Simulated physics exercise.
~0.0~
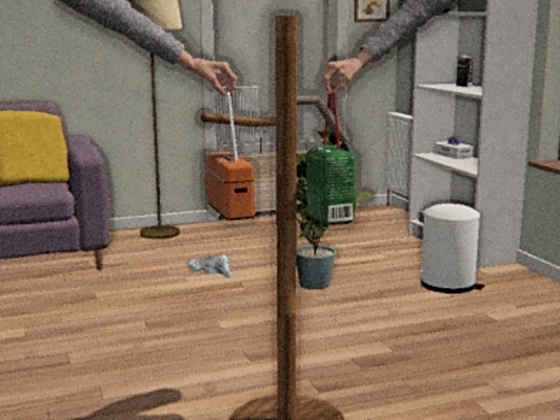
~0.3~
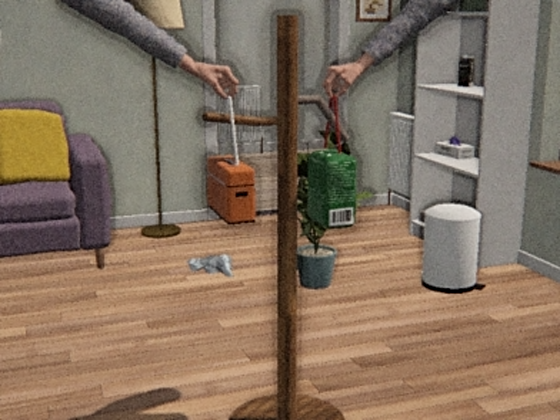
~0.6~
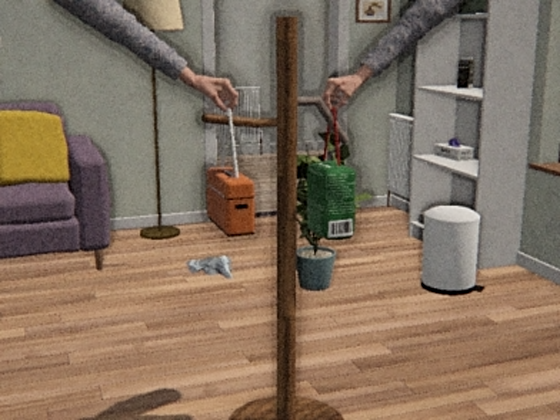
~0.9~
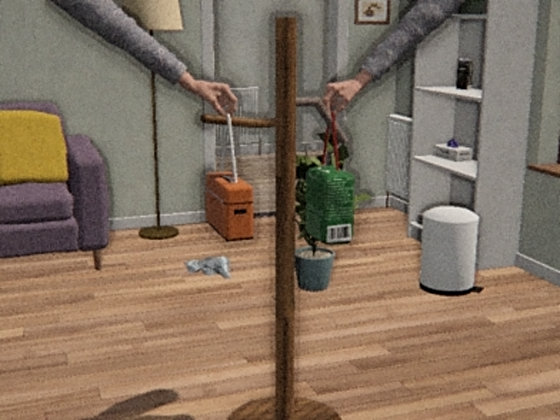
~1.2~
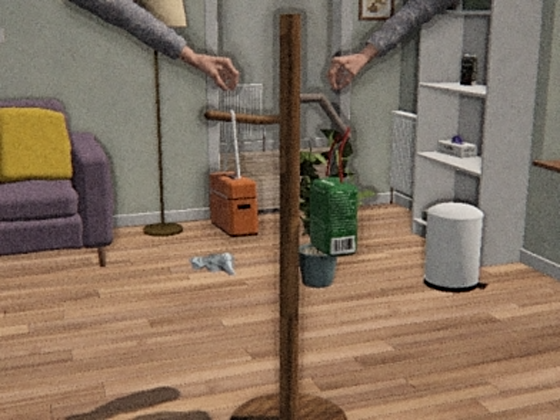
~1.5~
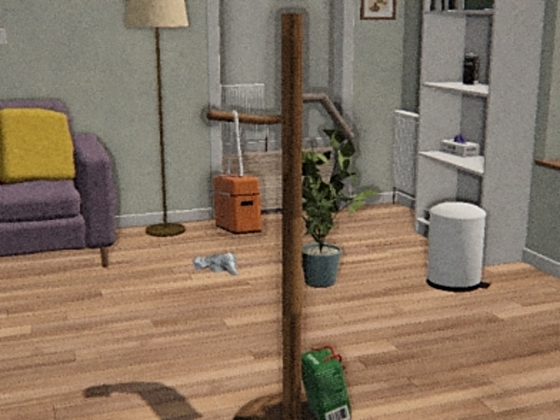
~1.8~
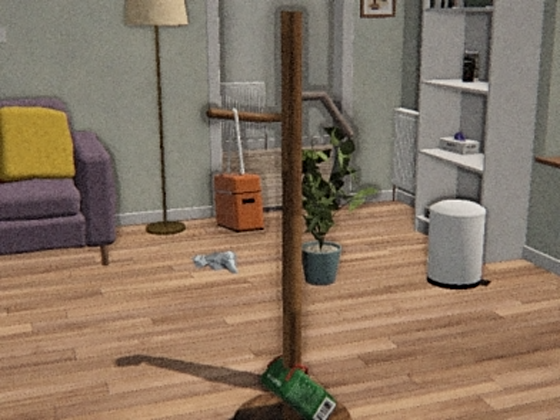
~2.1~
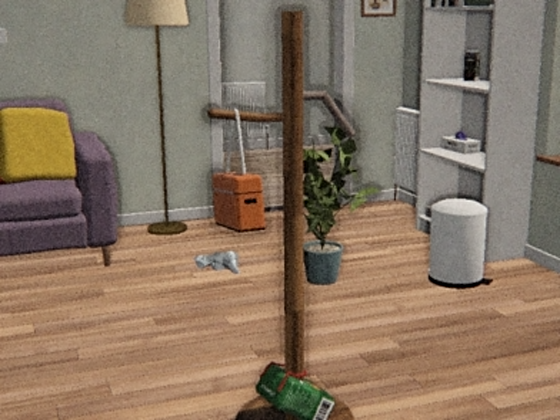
At first, two hands hold an orange case and a green sack by their straps beside a wooden stand with a peg on each side, in a living room with a purple sofa and a potted plant. The hands lower both items a little, bringing the straps down to the pegs. Then the fingers let go and draw back, and the green sack starts to slip on the right. It drops to the floor and tips over against the foot of the stand. The orange case stays hanging from the left peg, while the sack ends lying at the base.
